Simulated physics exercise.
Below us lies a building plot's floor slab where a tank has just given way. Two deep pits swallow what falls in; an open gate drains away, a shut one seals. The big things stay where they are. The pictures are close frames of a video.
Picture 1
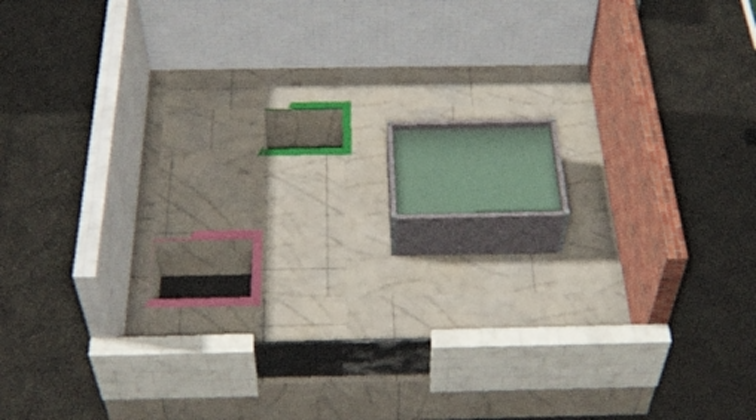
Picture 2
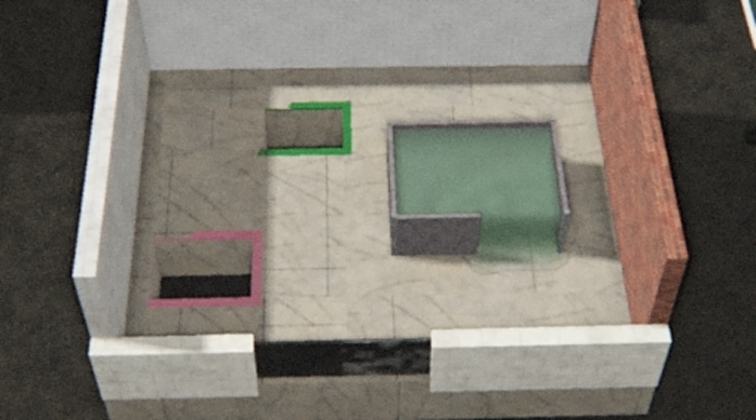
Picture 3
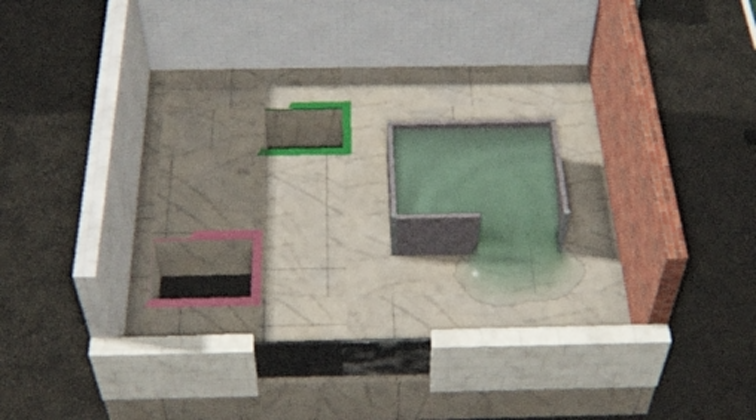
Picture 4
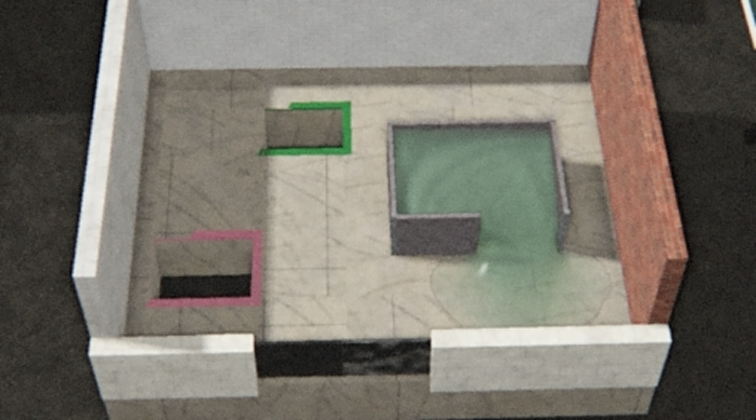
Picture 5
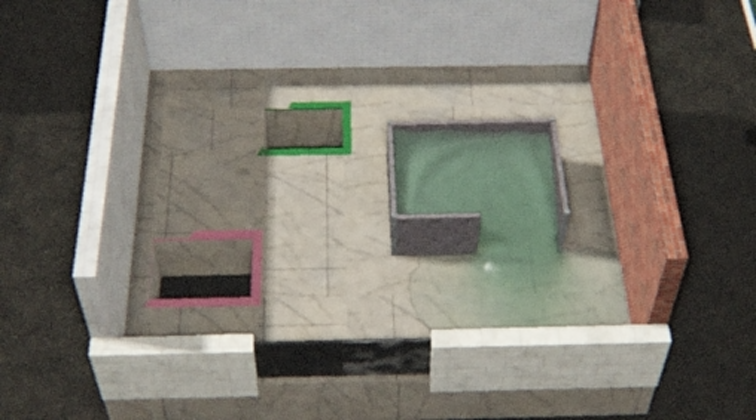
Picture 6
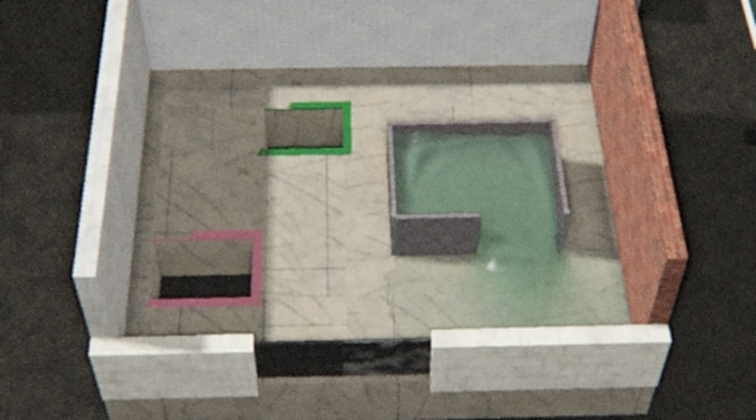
A tank of green water breaks open at its front and spills across the floor.
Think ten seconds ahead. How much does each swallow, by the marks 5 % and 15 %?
One by one: The gate takes not even 5 %; the green pit takes between 5 and 15 %; the pink pit takes above 15 %.
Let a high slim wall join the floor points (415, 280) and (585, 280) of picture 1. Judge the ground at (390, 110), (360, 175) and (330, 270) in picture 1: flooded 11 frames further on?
One after the other: Free of water, not flooded, awash.
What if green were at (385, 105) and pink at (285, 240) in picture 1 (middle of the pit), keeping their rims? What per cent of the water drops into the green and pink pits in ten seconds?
Parts in a hundred: Green 15, pink 20.
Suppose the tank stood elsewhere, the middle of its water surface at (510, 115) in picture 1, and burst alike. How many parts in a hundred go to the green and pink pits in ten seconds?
In per cent: Green 6, pink 40.
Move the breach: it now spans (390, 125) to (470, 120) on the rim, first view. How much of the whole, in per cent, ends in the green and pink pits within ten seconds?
Roughly, in per cent: Green 25, pink 15.
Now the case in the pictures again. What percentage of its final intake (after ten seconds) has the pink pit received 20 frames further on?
Near 15 in a hundred.
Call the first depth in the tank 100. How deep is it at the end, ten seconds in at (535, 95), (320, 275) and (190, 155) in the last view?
About 10, 4 and 6 per cent.
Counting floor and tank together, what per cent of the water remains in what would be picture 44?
Roughly 80 per cent.
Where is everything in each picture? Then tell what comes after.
In the first frame, still water in the tank at (475, 171).
In the second frame, water pours out at (518, 239) and has run to (473, 263).
In the third frame, the front is at (476, 293), out from the gap at (518, 240).
In the fourth frame, the front is at a hidden place, out from the gap at (518, 241).
In the fifth frame, water pours out at (518, 241) and has run to a hidden place.
In the sixth frame, the front is at a hidden place, out from the gap at (518, 240).
A moment on, water covers 15 % of the floor; the gate 0 %, the green pit 0 %, the pink pit 0 %.
Next, water covers 35 % of the floor; the gate 0 %, the green pit 0 %, the pink pit 0 %.
Then, water covers 60 % of the floor; the gate 0 %, the green pit 0 %, the pink pit 5 %.
Later, water covers 90 % of the floor; the gate 0 %, the green pit 2 %, the pink pit 18 %.
In the end, water covers 100 % of the floor; the gate 0 %, the green pit 10 %, the pink pit 31 %.
